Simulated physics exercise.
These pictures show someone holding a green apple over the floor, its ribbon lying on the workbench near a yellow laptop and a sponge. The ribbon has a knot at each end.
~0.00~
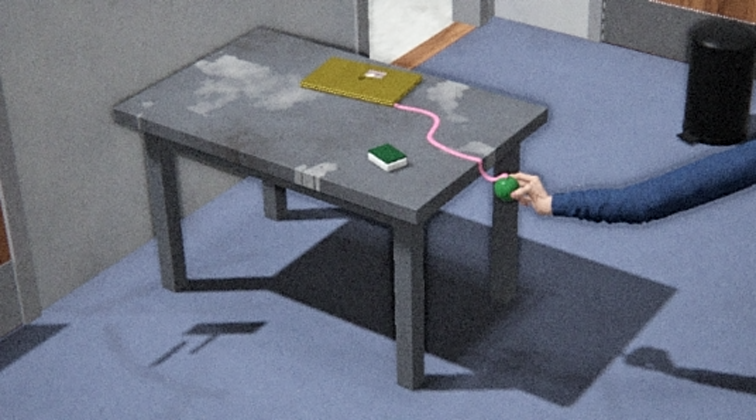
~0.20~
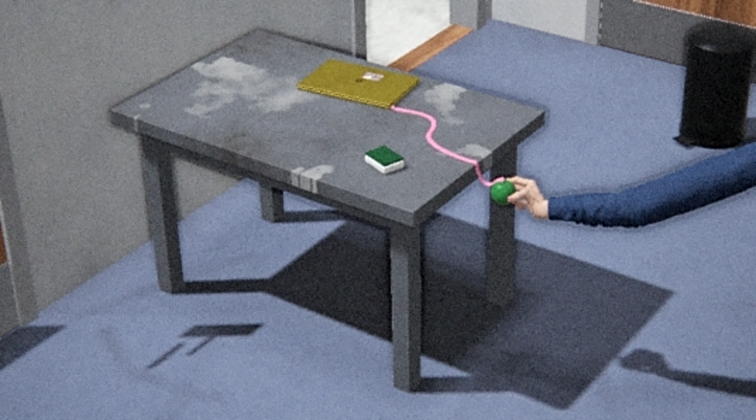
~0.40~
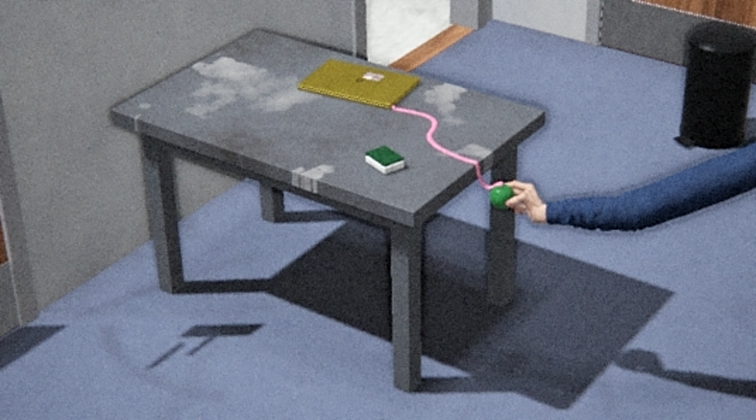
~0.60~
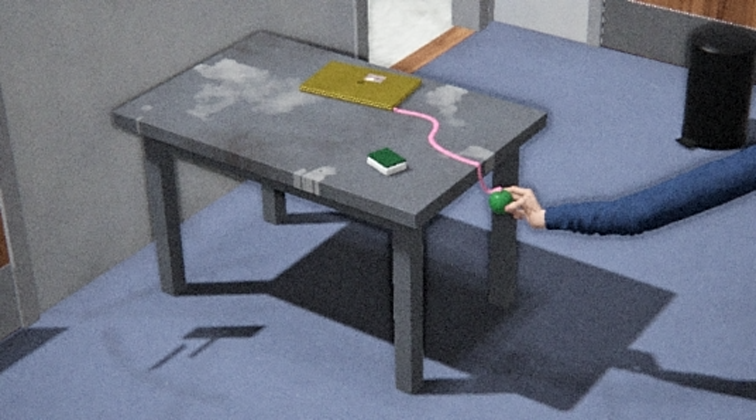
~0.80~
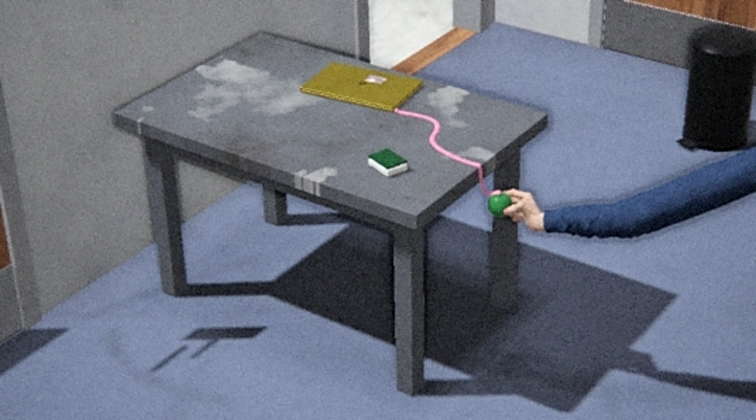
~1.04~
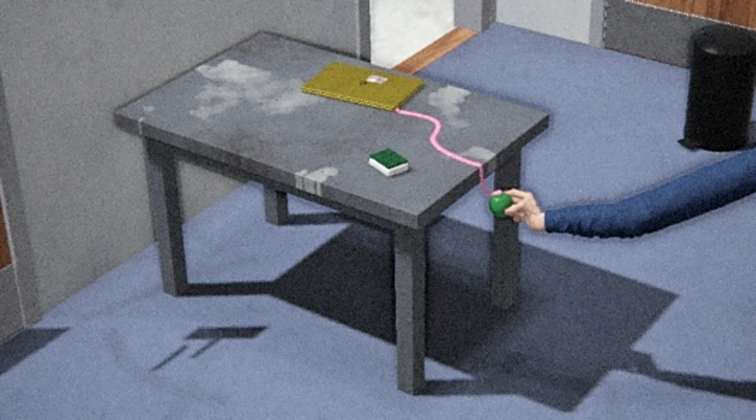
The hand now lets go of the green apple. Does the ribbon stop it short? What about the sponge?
The green apple ends up dangling; the sponge keeps its place.
By 1.84 s, apple in the air near (502, 228); laptop still; sponge still.
By 2.70 s, apple in the air near (487, 222); laptop still; sponge still.
When it is over, apple in the air near (489, 222); laptop still; sponge still. The green apple swings from the edge and the sponge stays on top.
